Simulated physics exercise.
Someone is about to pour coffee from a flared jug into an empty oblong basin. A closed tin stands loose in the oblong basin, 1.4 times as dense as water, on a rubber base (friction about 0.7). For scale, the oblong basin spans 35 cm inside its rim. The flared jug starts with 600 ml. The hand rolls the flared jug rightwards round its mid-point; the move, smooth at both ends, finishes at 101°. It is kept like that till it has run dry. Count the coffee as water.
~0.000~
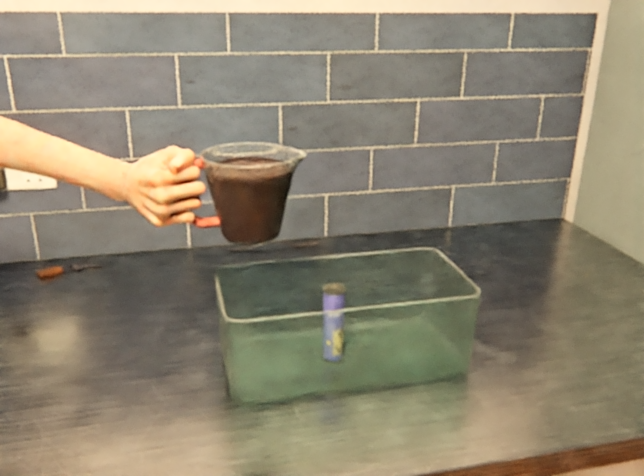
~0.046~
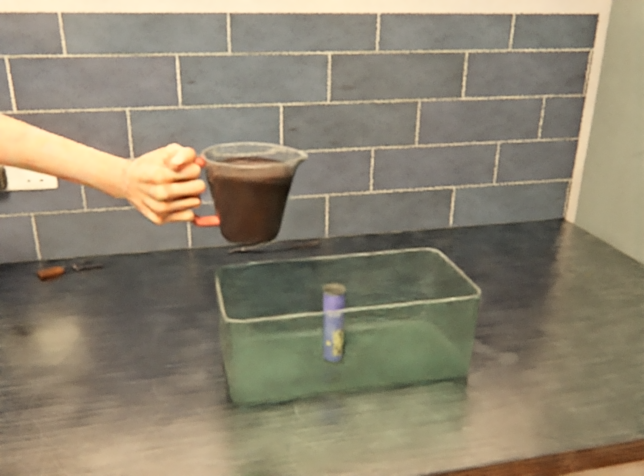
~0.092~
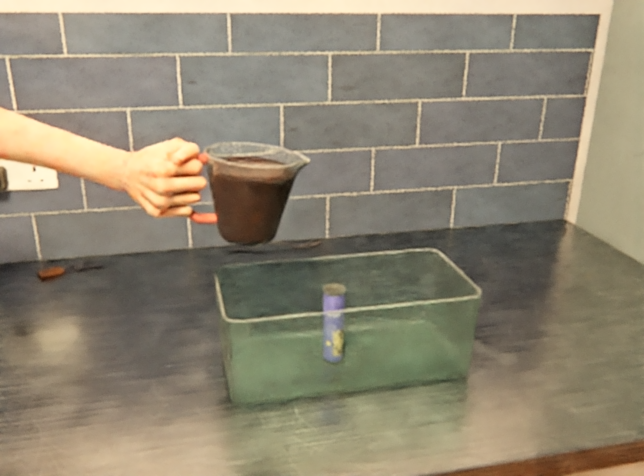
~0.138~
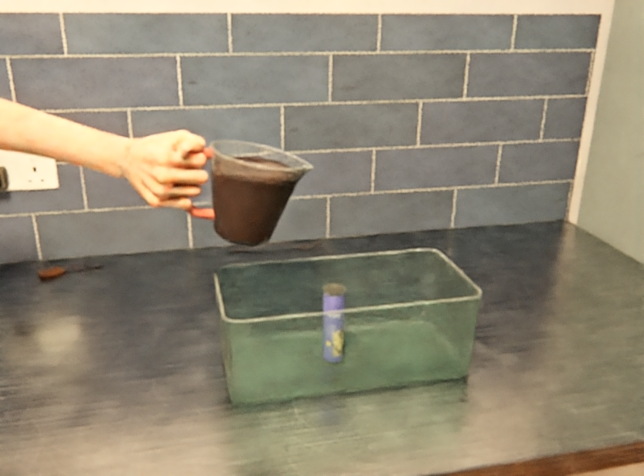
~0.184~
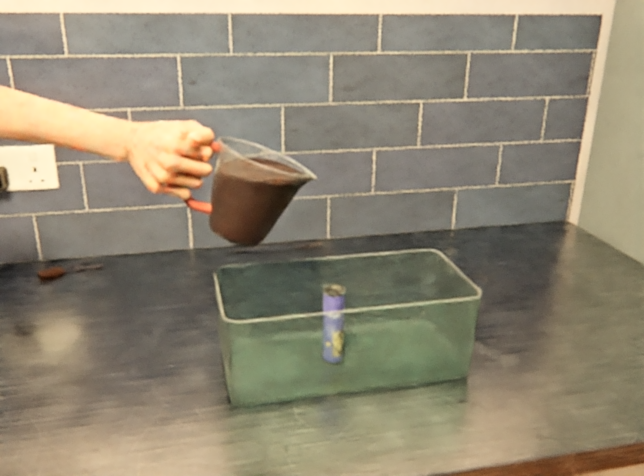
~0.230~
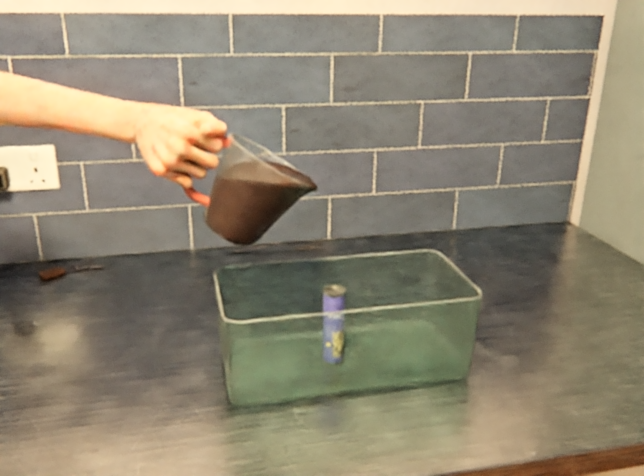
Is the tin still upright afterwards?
It falls.
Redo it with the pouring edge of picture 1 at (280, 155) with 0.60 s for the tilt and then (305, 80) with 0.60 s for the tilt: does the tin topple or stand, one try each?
First it stays up; then it stays up.
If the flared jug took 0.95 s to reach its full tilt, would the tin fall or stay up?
The tin keeps standing.
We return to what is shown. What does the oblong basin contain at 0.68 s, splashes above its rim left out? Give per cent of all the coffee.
Near 82 in a hundred.
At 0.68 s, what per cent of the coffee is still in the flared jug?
Some 7 per cent.
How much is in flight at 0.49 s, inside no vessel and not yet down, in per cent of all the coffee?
Near 28 in a hundred.
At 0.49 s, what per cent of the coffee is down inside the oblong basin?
About 30 per cent.
After 0.49 s the tilt is 93° and 43 per cent is still to pour; the tin stands where it began.
After 0.68 s the tilt is 101° and 7 per cent is still to pour; the tin stands where it began.
After 0.88 s the tilt is 101° and 0 per cent is still to pour; the tin leans 36°.
After 1.10 s the tilt is 101° and 0 per cent is still to pour; the tin lies on its side.
In the end the tin lies on its side.
